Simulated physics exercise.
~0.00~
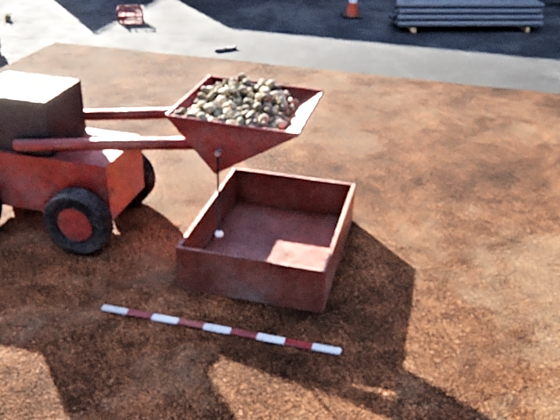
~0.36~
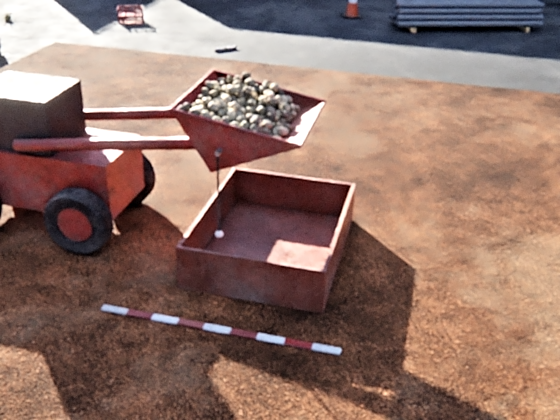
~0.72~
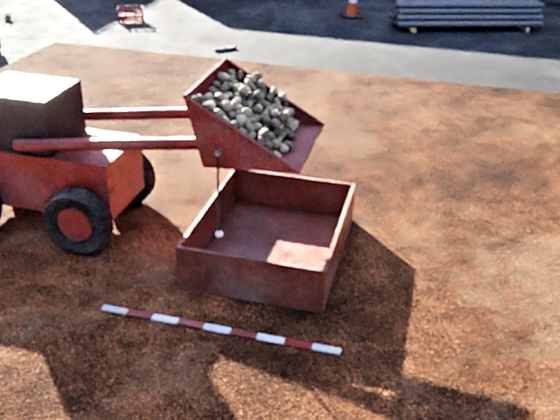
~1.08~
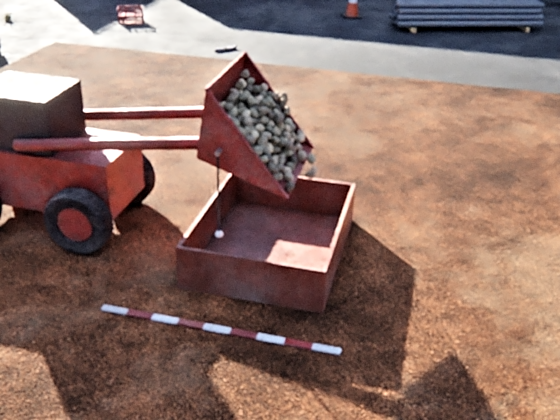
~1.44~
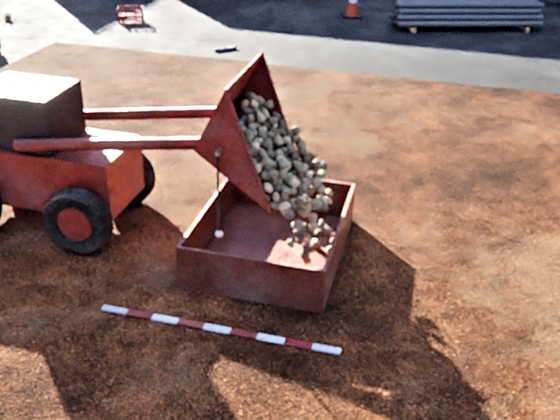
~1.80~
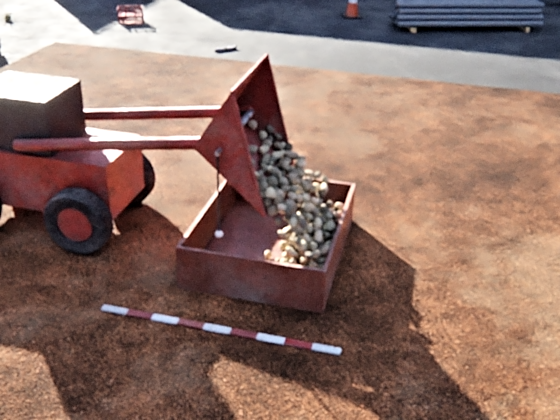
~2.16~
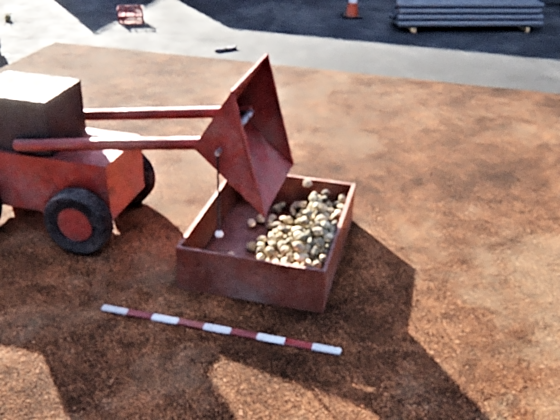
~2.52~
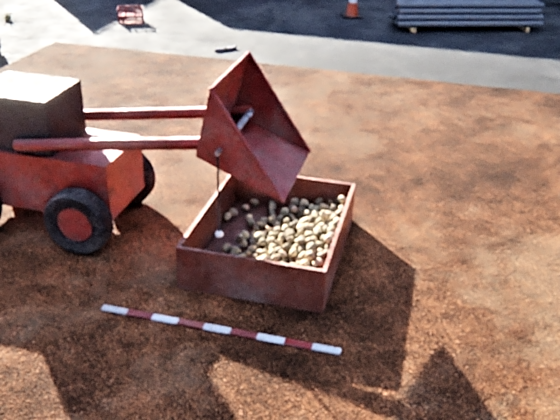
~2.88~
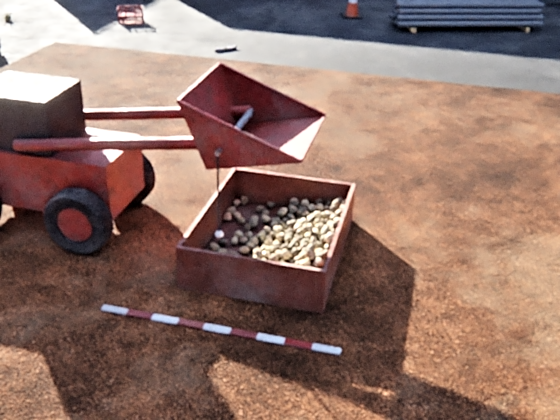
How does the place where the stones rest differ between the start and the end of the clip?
At the start the stones are heaped in the loader's raised bucket. At the end they lie lower down and a little farther right, spread across the floor of the open bin.
